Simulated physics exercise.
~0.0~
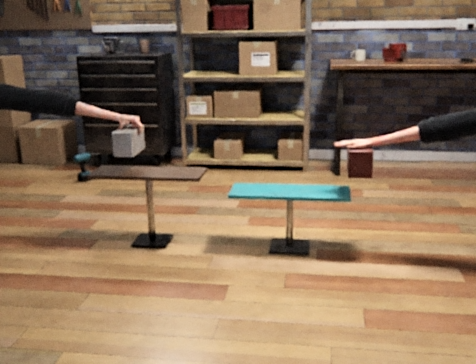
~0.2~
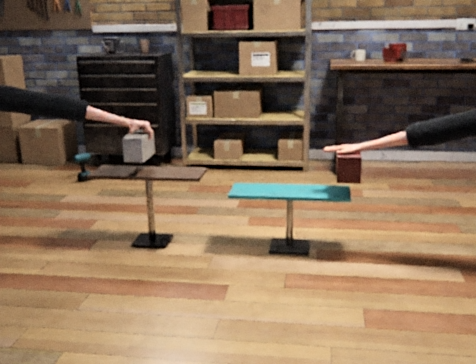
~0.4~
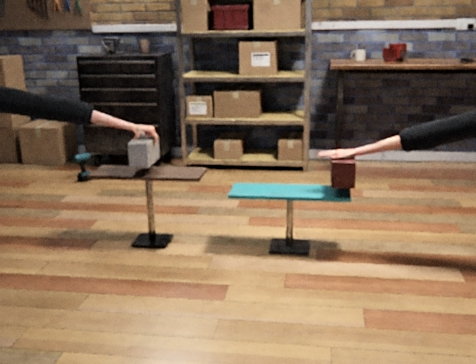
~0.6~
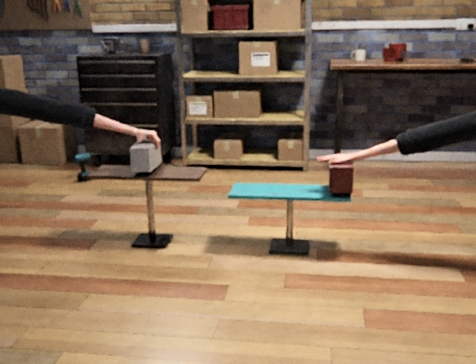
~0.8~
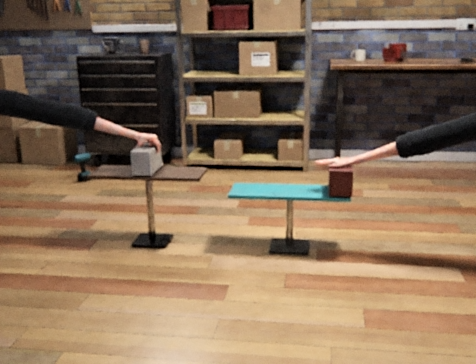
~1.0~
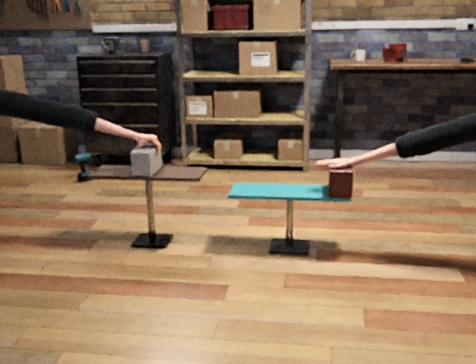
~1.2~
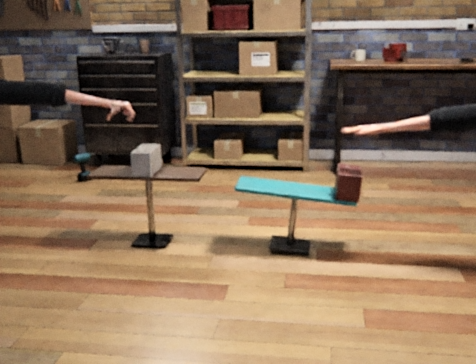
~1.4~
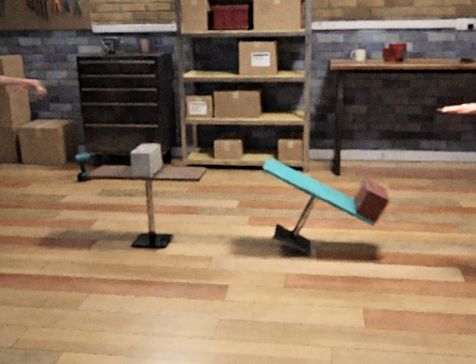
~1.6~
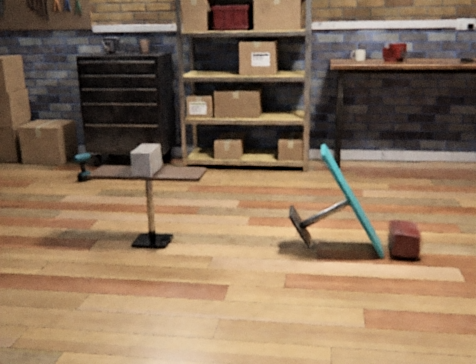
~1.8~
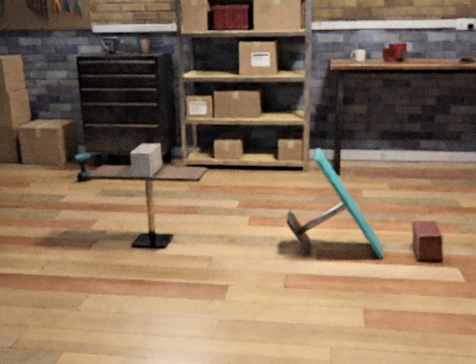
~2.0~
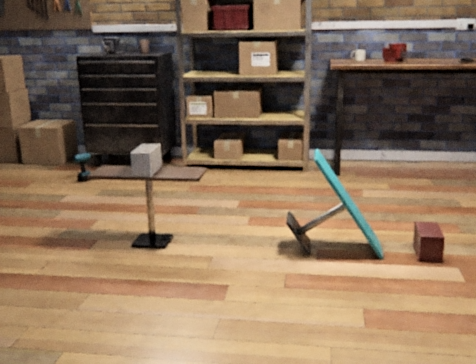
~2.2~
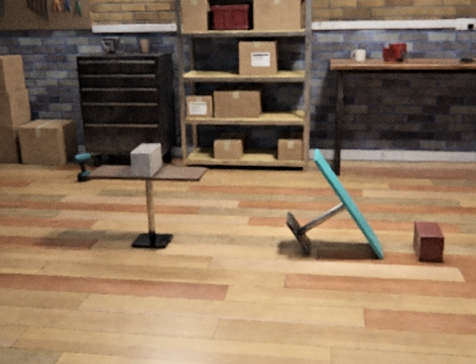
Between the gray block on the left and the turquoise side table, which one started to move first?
The gray block moved first, as a hand lowered it onto the brown stand. The turquoise side table only began to tip later, after the hands had let go.
